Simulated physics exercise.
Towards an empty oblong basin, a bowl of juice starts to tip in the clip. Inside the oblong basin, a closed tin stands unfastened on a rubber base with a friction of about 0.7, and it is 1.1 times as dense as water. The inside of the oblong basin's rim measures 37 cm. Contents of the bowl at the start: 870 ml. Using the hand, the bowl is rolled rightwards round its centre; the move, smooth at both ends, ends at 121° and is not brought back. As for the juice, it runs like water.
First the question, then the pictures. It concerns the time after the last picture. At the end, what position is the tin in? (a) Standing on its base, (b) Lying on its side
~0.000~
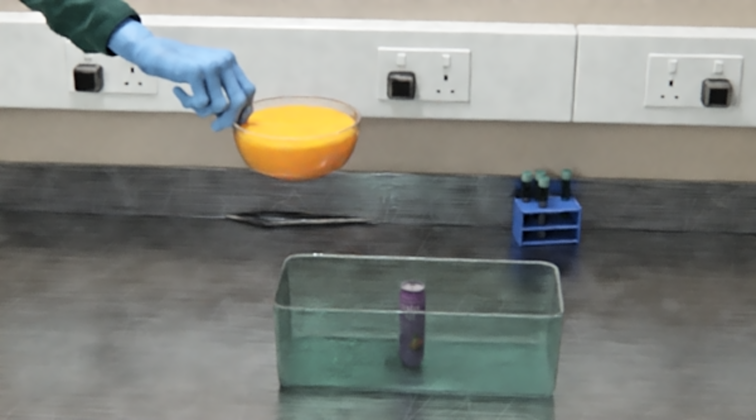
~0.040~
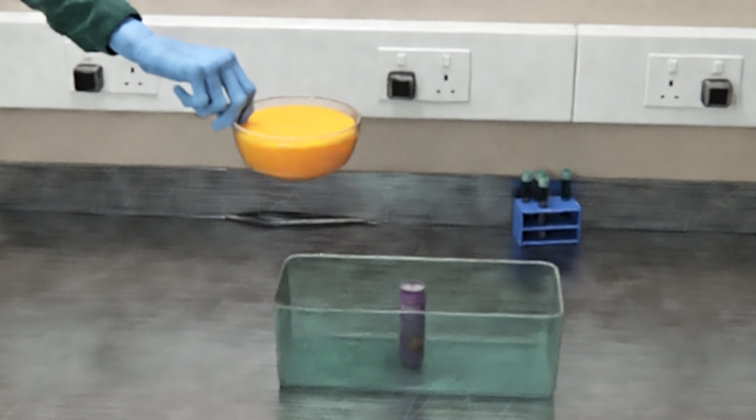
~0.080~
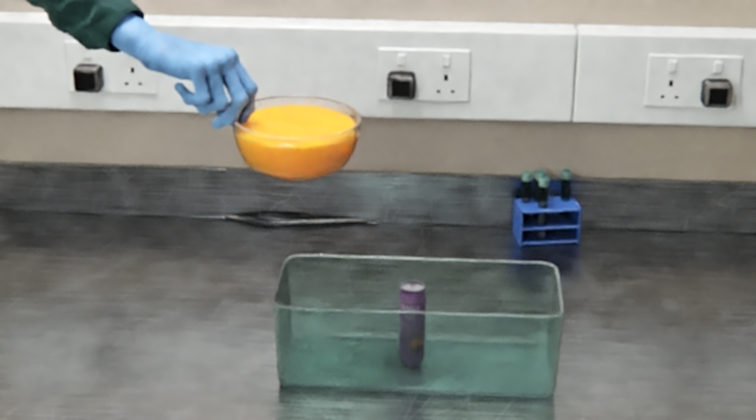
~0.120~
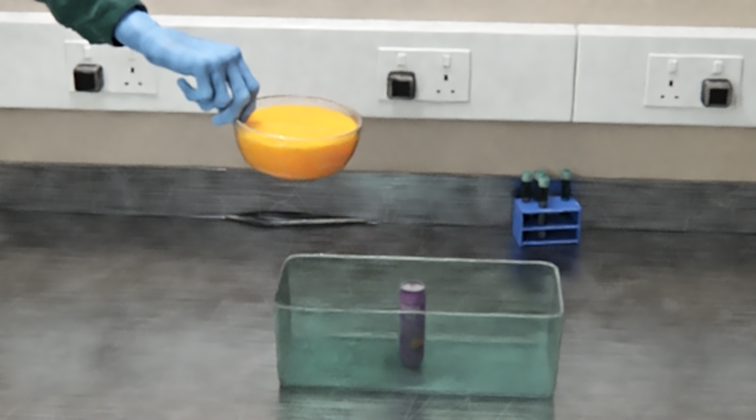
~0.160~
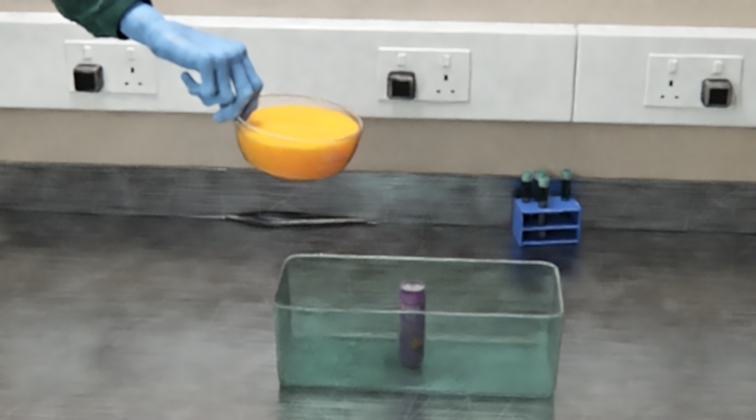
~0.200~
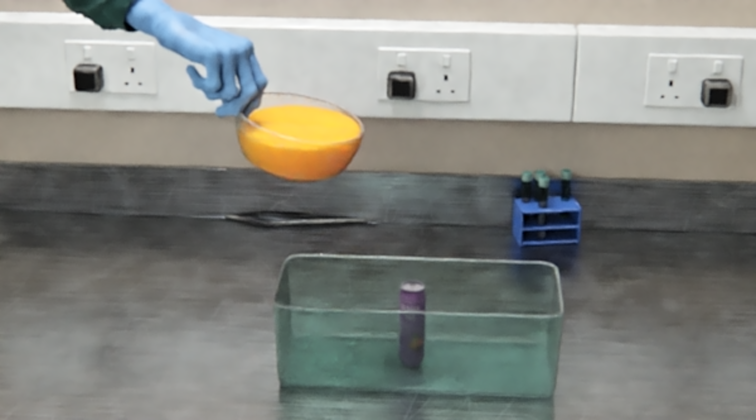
a, standing on its base.
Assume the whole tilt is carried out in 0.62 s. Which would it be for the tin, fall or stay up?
Outcome - the tin ends up overturned.
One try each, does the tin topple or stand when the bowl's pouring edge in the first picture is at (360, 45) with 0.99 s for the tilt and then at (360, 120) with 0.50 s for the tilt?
First it stays on its base; then it tips over.
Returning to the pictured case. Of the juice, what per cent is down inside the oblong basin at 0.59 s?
The basin holds roughly 18 in a hundred parts at that moment.
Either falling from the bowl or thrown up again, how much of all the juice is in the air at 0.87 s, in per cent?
Near 6 percent.
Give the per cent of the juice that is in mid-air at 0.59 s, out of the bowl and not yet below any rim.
Near 52 per cent of it all.
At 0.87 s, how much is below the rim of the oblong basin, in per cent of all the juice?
The share is close to 94 percent.
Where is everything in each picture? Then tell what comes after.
Tilt 0°; pouring edge (359, 120); surface from (236, 122) to (357, 125); the oblong basin's rim runs from (280, 281) to (560, 290); the tin's top is at (413, 290), in the first frame.
Tilt 0°; pouring edge (359, 120); surface from (236, 121) to (357, 126), in the second frame.
Tilt 2°; pouring edge (360, 122); surface from (237, 121) to (358, 126), in the third frame.
Tilt 4°; pouring edge (361, 124); surface from (238, 121) to (359, 127), in the fourth frame.
Tilt 8°; pouring edge (362, 128); surface from (239, 119) to (359, 128), in the fifth frame.
Tilt 12°; pouring edge (363, 132); surface from (241, 120) to (361, 129), in the sixth frame.
Then, 0.59 s in, the tilt is 78° and 30 per cent is still to pour; the tin stands where it began.
Then, 0.87 s in, the tilt is 117° and 0 per cent is still to pour; the tin stands where it began.
Then, 1.17 s in, the tilt is 121° and 0 per cent is still to pour; the tin stands where it began.
Then, 1.49 s in, the tilt is 121° and 0 per cent is still to pour; the tin stands where it began.
Finally, the tin stands where it began.
